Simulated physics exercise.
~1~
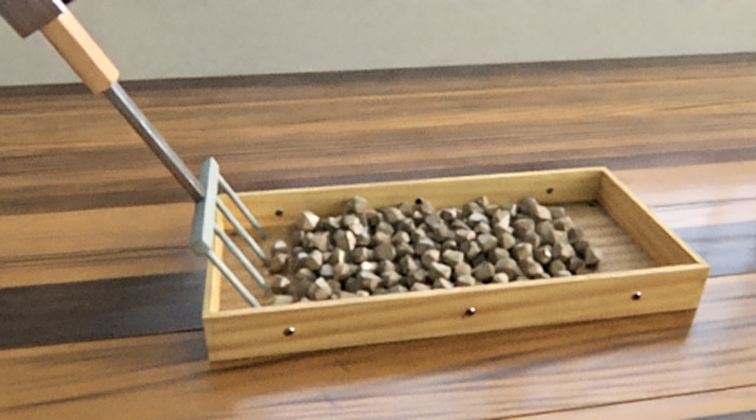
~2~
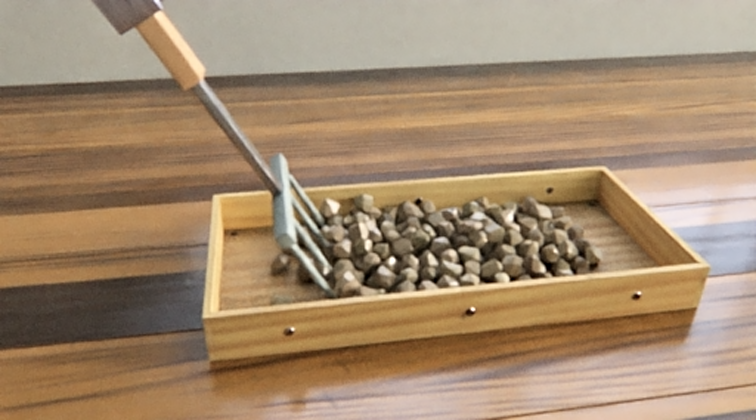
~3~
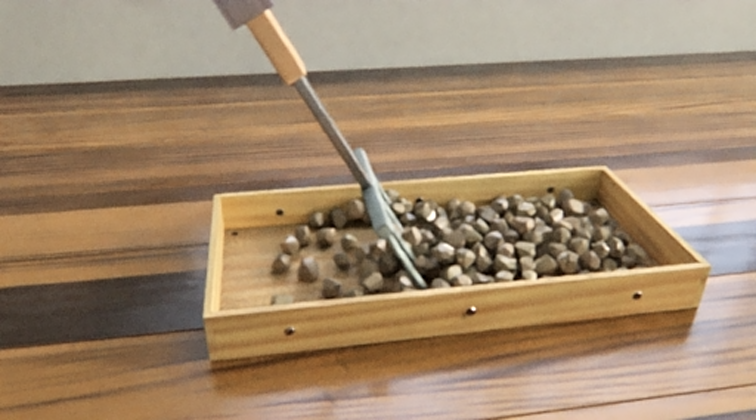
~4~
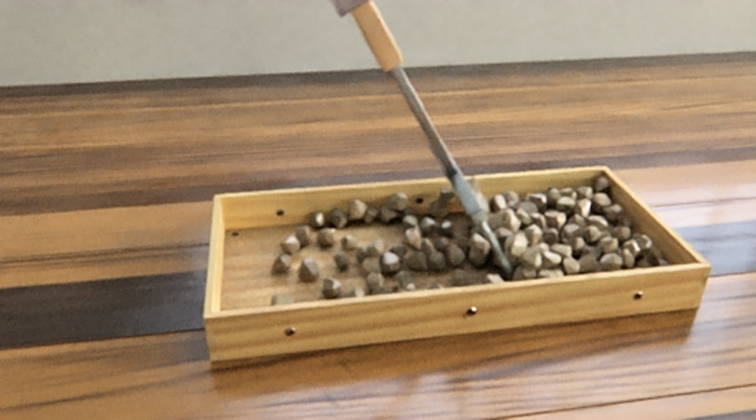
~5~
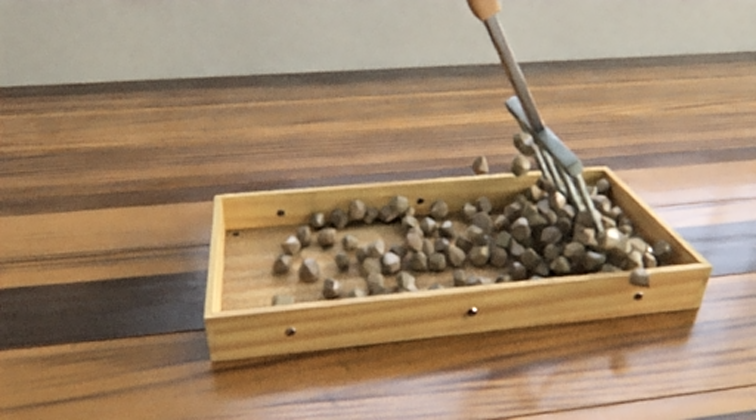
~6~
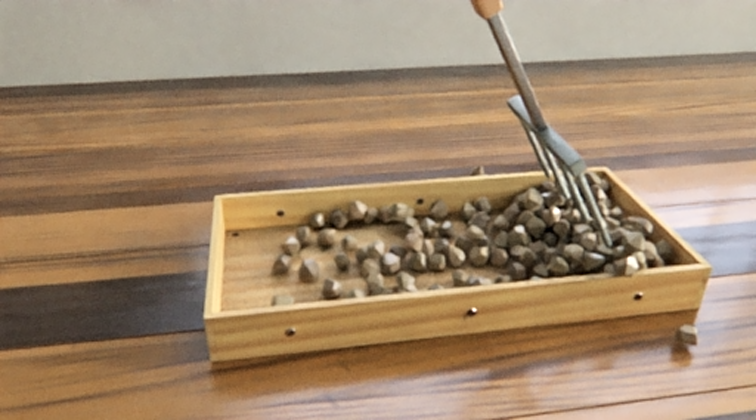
A comb sweeps pebbles rightward through a wooden tray, heaping them as a few spill.
